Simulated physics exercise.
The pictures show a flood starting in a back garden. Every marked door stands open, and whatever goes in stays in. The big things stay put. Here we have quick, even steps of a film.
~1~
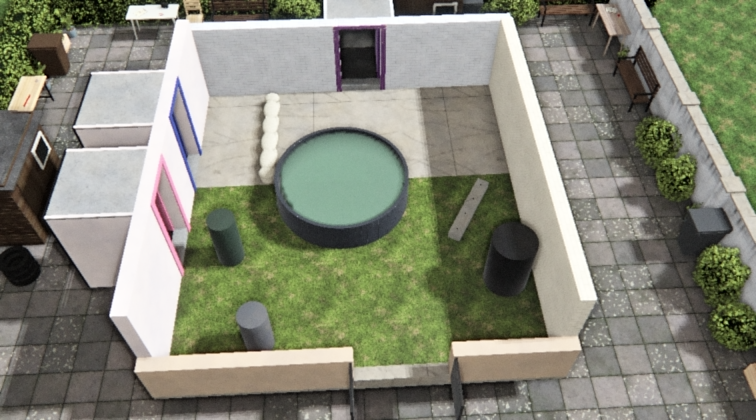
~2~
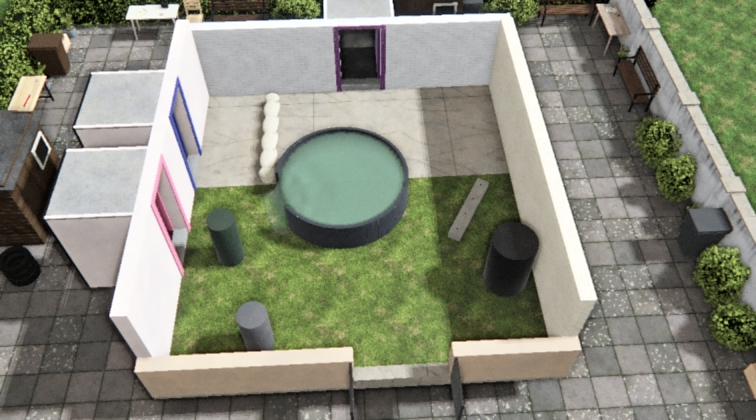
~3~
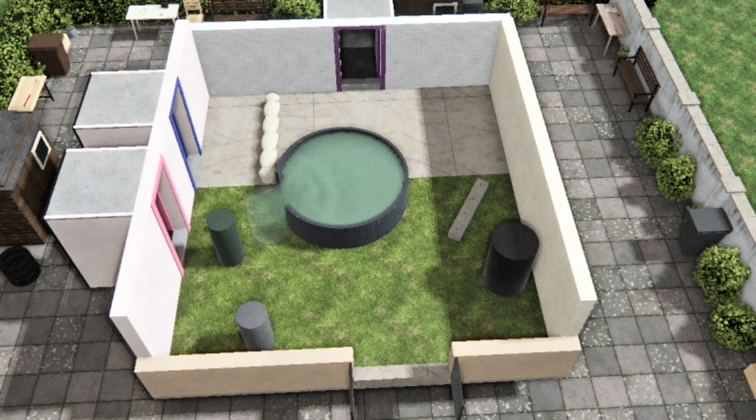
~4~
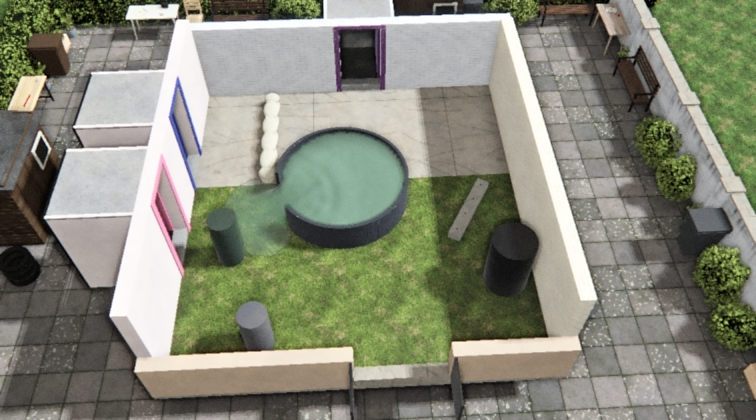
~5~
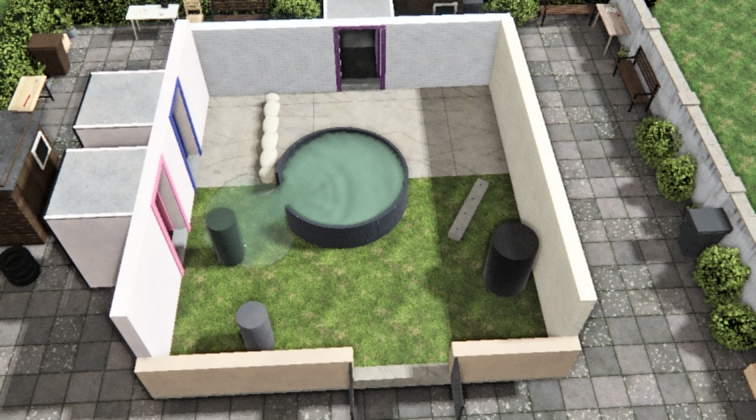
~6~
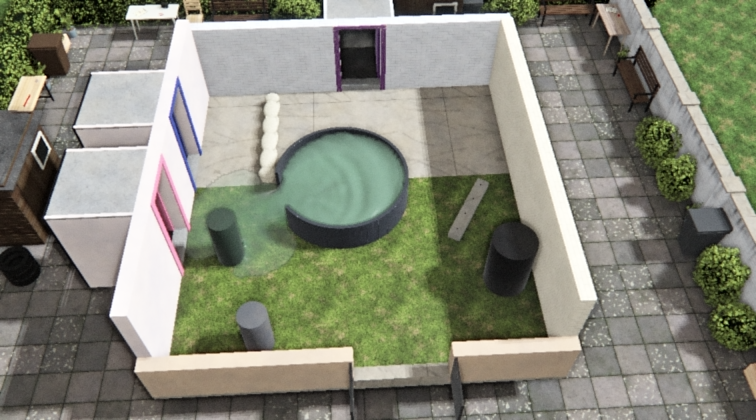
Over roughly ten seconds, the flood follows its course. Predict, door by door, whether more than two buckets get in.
My prediction: The blue door gets over two buckets; the pink door gets over two buckets; the purple door gets two buckets or fewer.
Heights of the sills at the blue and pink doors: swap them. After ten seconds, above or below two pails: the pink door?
Short answer: Pink door gets swamped.
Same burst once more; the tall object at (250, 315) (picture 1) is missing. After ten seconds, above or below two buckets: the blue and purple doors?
One by one: Blue tops the limit and purple remains below.
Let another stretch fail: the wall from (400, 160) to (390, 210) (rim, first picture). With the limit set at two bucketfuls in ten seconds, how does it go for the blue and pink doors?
Looking at each: The blue one admits less, while the pink one admits less.
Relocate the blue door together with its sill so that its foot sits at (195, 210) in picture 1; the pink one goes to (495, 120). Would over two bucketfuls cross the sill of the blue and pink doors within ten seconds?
Well, going one at a time, the blue one breaks the limit while the pink one comes in under it.
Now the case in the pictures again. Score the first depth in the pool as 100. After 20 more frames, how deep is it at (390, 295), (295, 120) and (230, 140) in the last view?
0, 0 and 10 per cent, roughly.
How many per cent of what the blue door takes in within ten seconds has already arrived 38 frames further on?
About 70 %.
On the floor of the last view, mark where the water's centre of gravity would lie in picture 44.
Close to (281, 214).
A moment on, water covers 15 % of the floor; the blue door wet at the sill, nothing in, the pink door under two buckets in, the purple door not reached.
Next, water covers 25 % of the floor; the blue door under two buckets in, the pink door over two buckets in, the purple door not reached.
Then, water covers 35 % of the floor; the blue door over two buckets in, the pink door far over two buckets in, the purple door not reached.
Later, water covers 50 % of the floor; the blue door over two buckets in, the pink door far over two buckets in, the purple door wet at the sill, nothing in.
In the end, water covers 75 % of the floor; the blue door far over two buckets in, the pink door far over two buckets in, the purple door wet at the sill, nothing in.
